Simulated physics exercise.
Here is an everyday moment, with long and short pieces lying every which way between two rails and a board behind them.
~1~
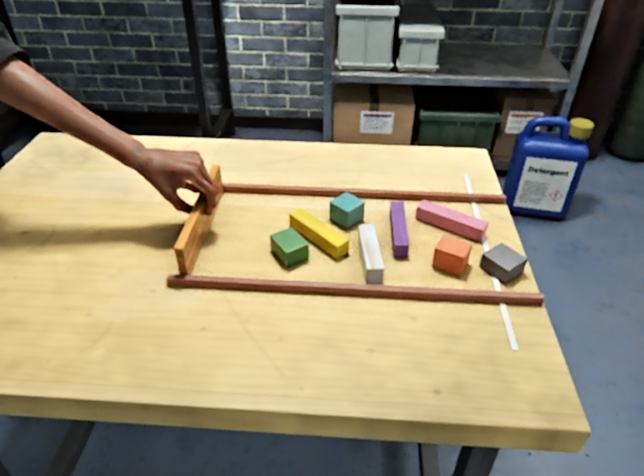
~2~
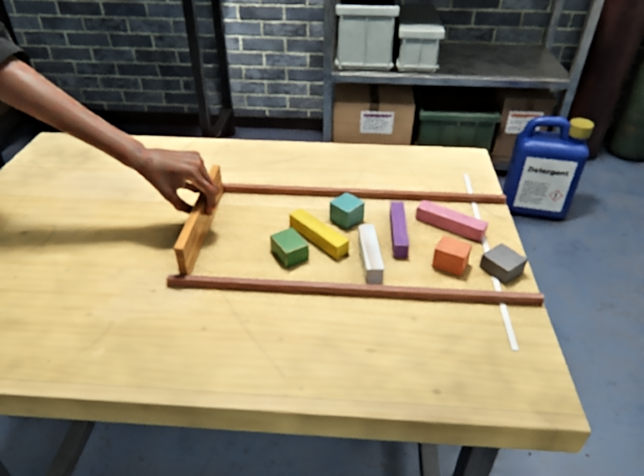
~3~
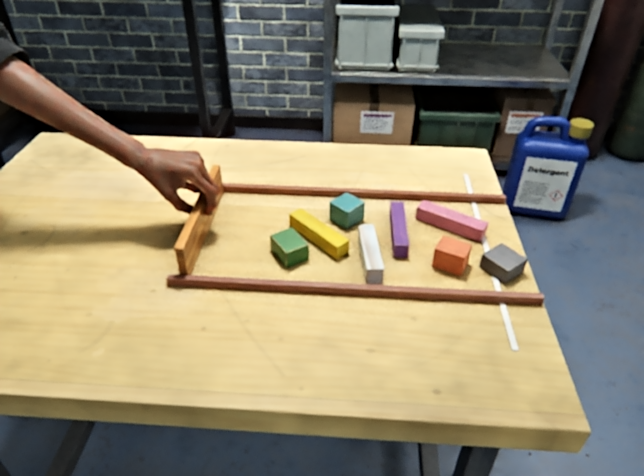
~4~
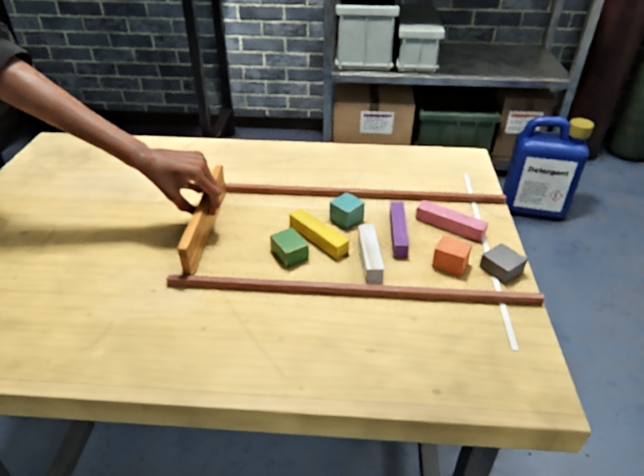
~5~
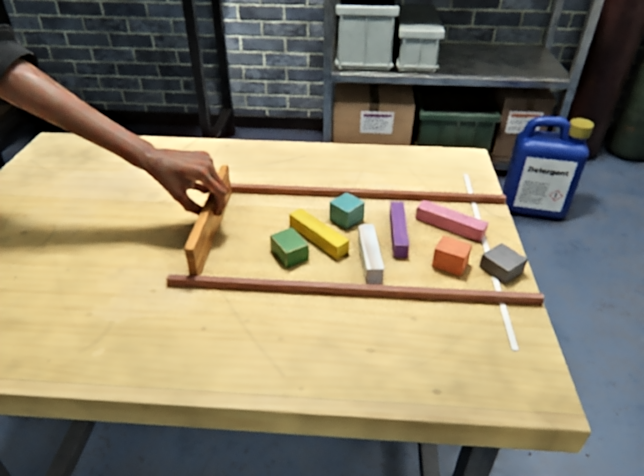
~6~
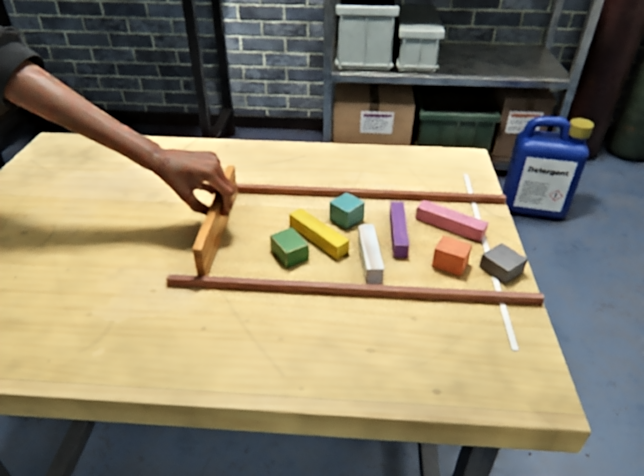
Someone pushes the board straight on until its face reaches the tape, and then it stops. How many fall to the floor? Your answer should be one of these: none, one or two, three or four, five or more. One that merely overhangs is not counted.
The count is five or more.
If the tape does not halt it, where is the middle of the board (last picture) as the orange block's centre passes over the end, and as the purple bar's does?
For the orange block at (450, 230), for the purple bar at (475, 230).
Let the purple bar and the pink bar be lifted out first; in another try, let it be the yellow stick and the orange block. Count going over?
3, then 3.
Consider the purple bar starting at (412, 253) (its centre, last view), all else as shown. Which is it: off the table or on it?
So it drops, then.
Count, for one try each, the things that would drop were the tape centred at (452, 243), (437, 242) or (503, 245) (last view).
So, one try after another, the floor gets 1, then 0, then 6.
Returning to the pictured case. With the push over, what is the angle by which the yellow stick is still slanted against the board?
About 25° out of line.
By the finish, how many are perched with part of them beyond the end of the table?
1.
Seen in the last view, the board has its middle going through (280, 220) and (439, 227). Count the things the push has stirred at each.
First 1, then 8.
Soon after, none off yet; grey block at rest near (503, 263); pink bar at rest near (451, 221); orange block at rest near (452, 255).
At rest, the number that fall off is five or more; fallen, white stick, purple bar, orange block, pink bar and grey block.
